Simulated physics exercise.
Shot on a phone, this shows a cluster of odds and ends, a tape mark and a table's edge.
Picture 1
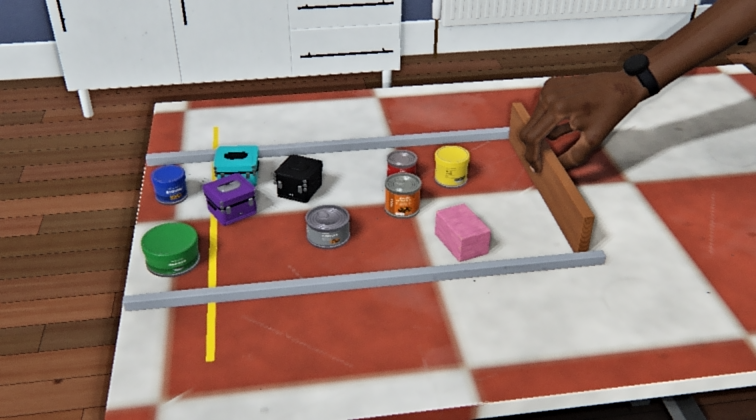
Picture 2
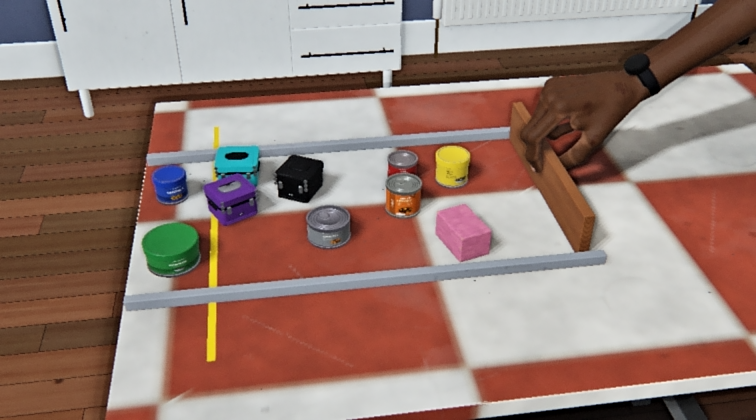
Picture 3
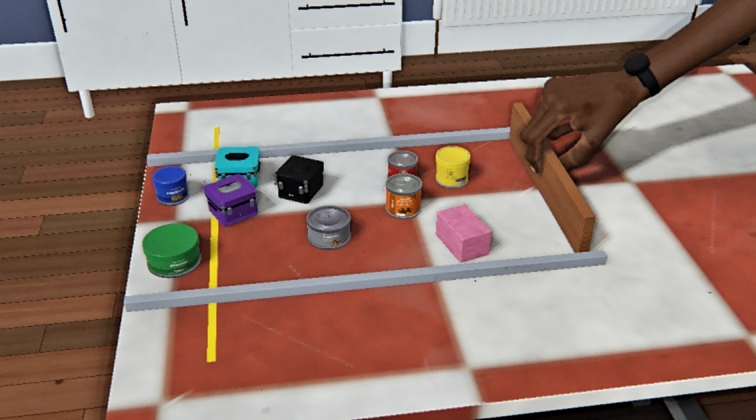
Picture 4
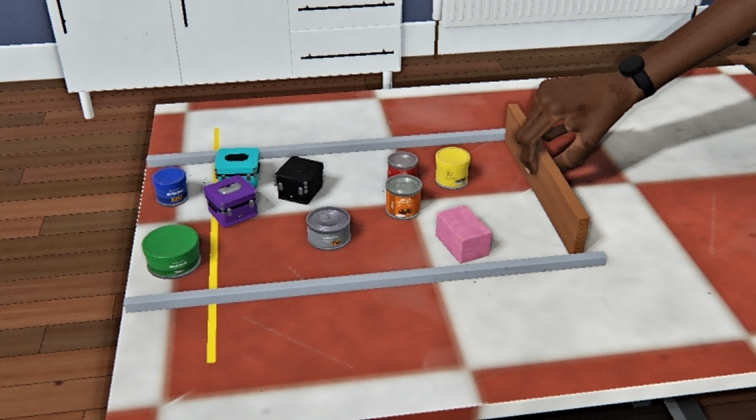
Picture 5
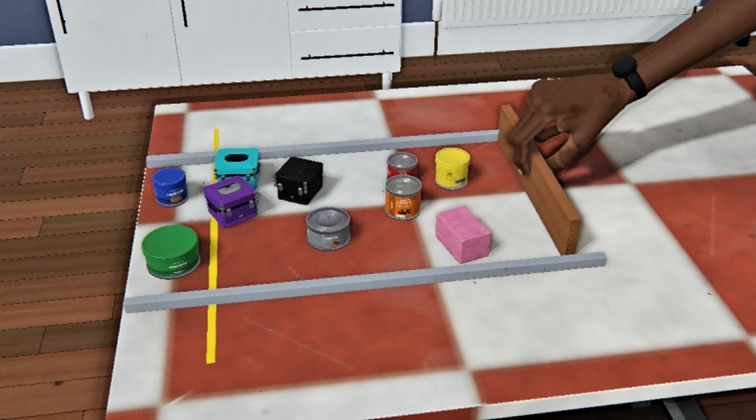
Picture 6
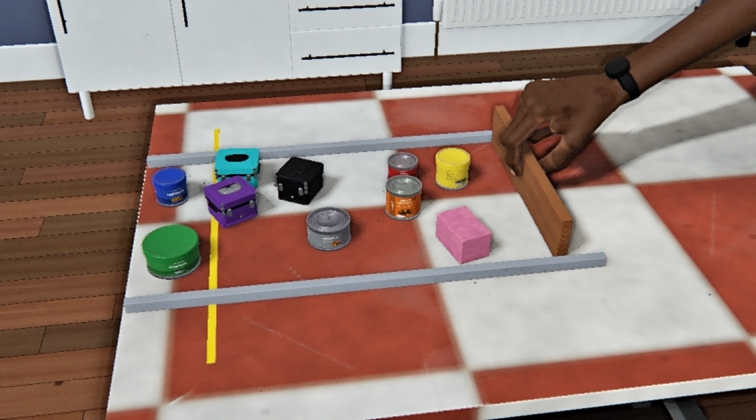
A wooden board held by a hand stayed still at first, then slid a little to the left between two grey rails, while the colourful tins and boxes on the checked tabletop stayed put.
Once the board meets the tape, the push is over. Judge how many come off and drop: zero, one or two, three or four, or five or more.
One or two come off.
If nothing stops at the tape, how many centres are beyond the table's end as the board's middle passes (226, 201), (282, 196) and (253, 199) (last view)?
In order, that gives 1, then 0, then 0.
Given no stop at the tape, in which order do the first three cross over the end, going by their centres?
They are the blue tin, then the turquoise case, then the purple case.
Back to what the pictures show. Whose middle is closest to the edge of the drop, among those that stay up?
Result: The turquoise case.
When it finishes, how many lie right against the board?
In total, 4.
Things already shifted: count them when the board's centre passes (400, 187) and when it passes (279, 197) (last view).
Tally: First 4; then 8.
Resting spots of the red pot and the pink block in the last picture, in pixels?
About (200, 174), and about (195, 257).
Early on, none off yet; blue tin at rest near (171, 187); green pot at rest near (172, 252); purple case at rest near (232, 202).
A while later, none off yet; blue tin at rest near (170, 187); green pot at rest near (172, 252); purple case travelled about its own width near (188, 210).
Finally, the number that fall off is one or two; lost, blue tin.
